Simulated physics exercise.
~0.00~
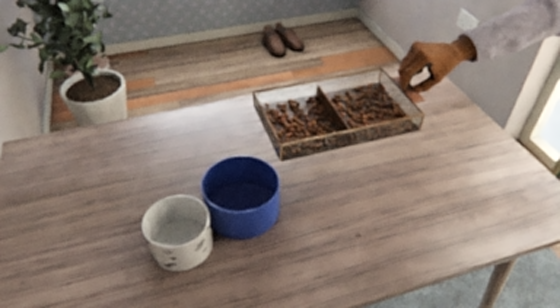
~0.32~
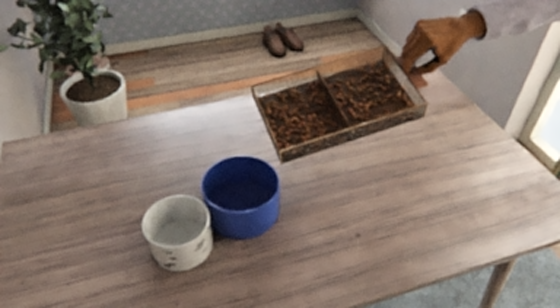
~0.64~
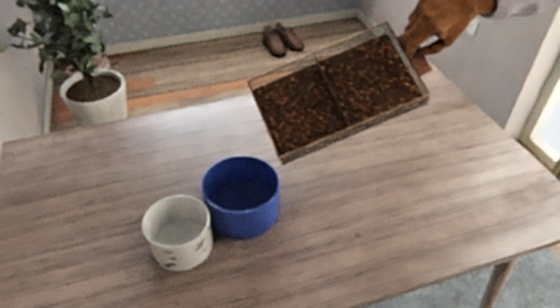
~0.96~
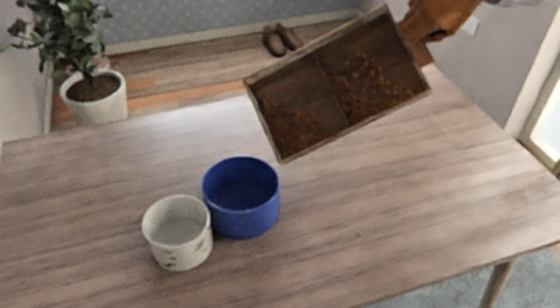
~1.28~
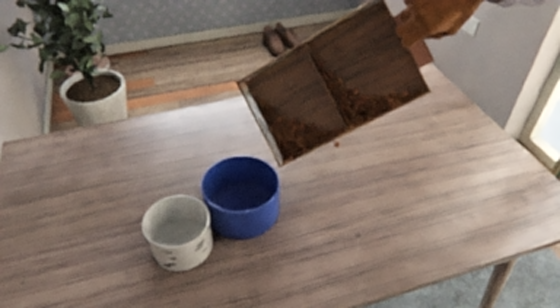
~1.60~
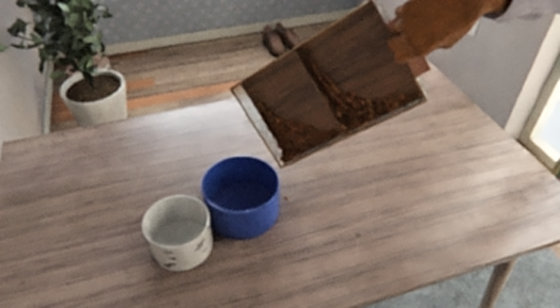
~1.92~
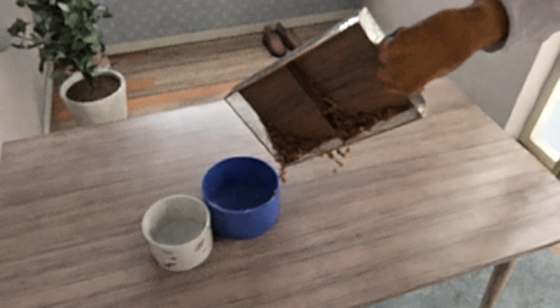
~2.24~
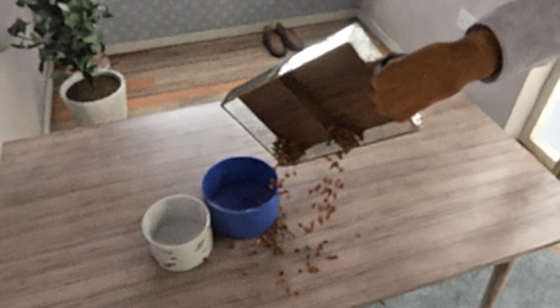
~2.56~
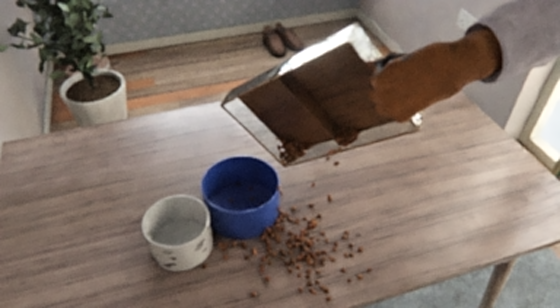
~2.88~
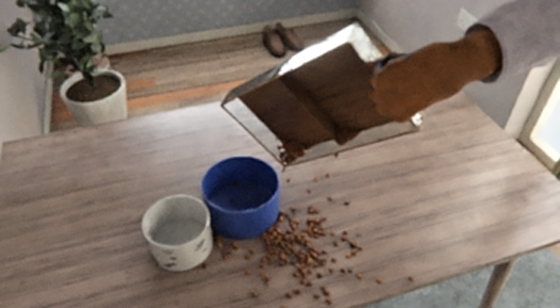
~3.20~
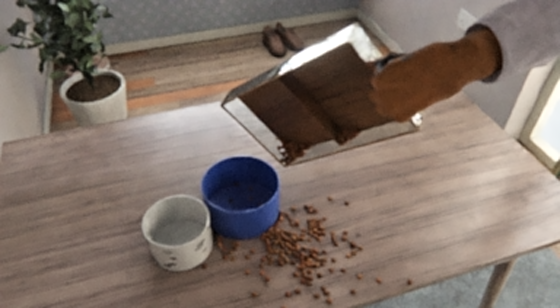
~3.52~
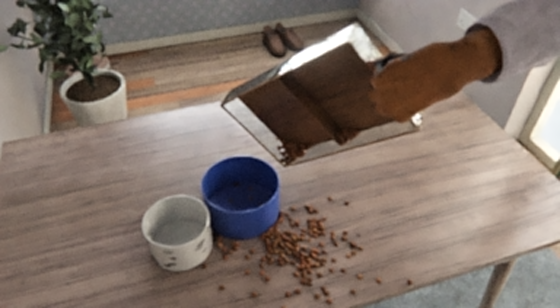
Gloved hand tipping a divided tray of brown kibble, most of it spilling onto the wooden table beside blue and white pots.
